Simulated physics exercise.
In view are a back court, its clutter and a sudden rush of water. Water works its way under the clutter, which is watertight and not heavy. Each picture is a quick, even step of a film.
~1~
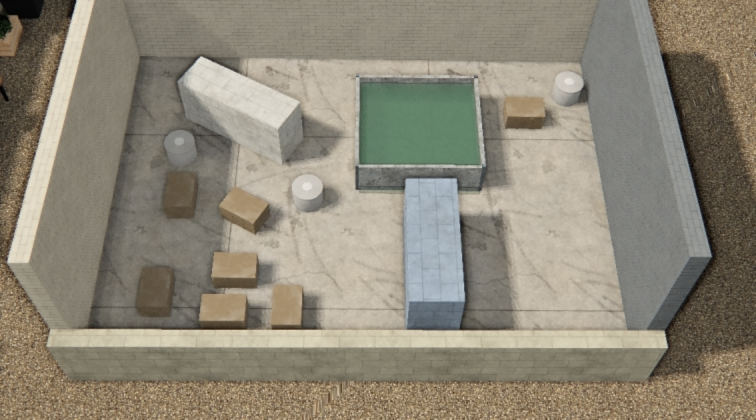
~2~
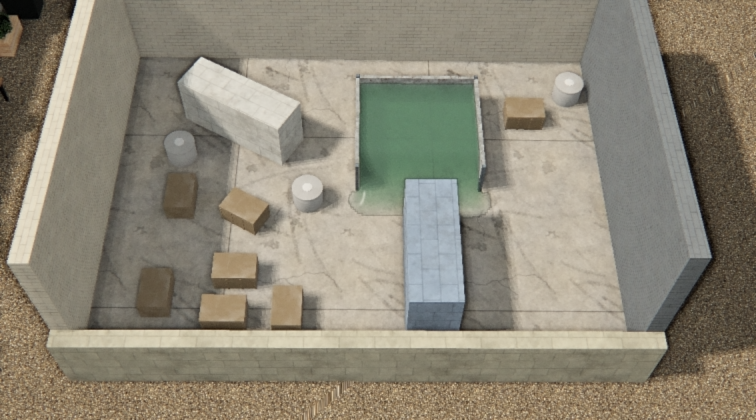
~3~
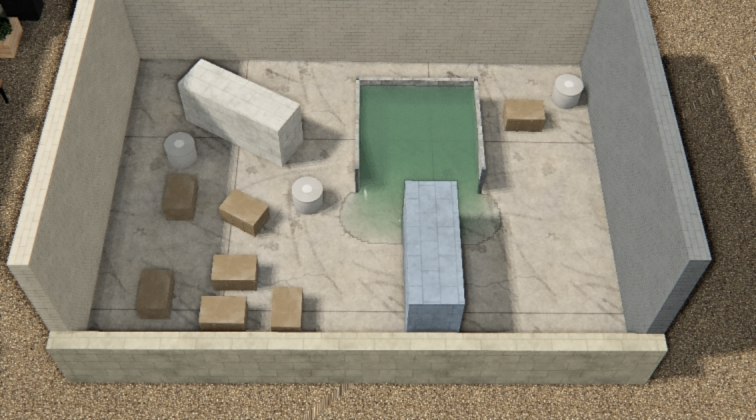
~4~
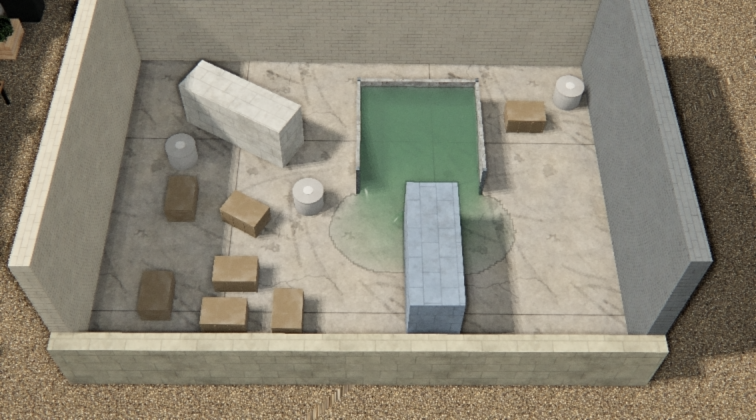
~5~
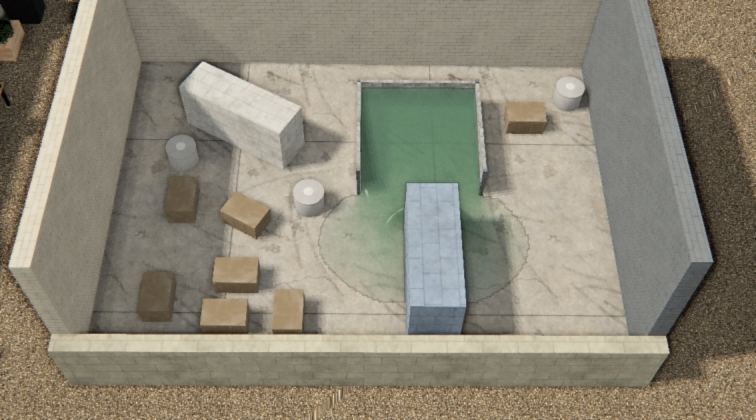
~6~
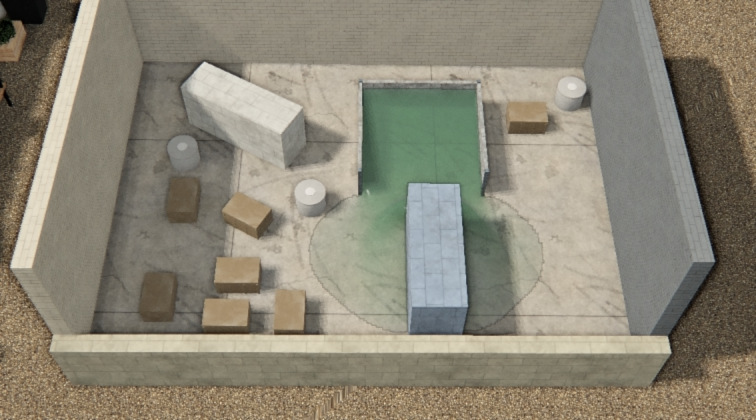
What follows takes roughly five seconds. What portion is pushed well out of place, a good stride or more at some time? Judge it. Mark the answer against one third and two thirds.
One to two thirds of them.
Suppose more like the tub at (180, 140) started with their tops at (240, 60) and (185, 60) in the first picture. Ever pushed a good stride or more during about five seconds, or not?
Result by item: Stays where it is / stays where it is.
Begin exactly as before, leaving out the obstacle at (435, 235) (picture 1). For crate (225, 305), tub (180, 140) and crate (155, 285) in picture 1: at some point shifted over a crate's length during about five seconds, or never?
Went the distance, fell short and went the distance.
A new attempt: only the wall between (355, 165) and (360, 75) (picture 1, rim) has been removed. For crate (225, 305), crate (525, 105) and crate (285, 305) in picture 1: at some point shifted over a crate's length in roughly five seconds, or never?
Here is how they go, in order: Fails to go that far, fails to go that far, and dislodged that far.
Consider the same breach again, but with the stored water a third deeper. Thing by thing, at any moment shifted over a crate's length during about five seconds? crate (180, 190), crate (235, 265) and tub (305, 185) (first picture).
Per item, in order: Missed the mark; cleared the mark; missed the mark.
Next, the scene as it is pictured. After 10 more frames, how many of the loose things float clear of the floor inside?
My count is 1.
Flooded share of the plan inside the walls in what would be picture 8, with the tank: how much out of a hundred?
Roughly 25 %.
A moment on, 0 of 10 are well off their spots; 0 afloat.
Next, 1 of 10 are well off their spots; 1 afloat.
Later, 3 of 10 are well off their spots; 2 afloat.
In the end, 4 of 10 are well off their spots, and 4 have been at some point; 4 afloat.
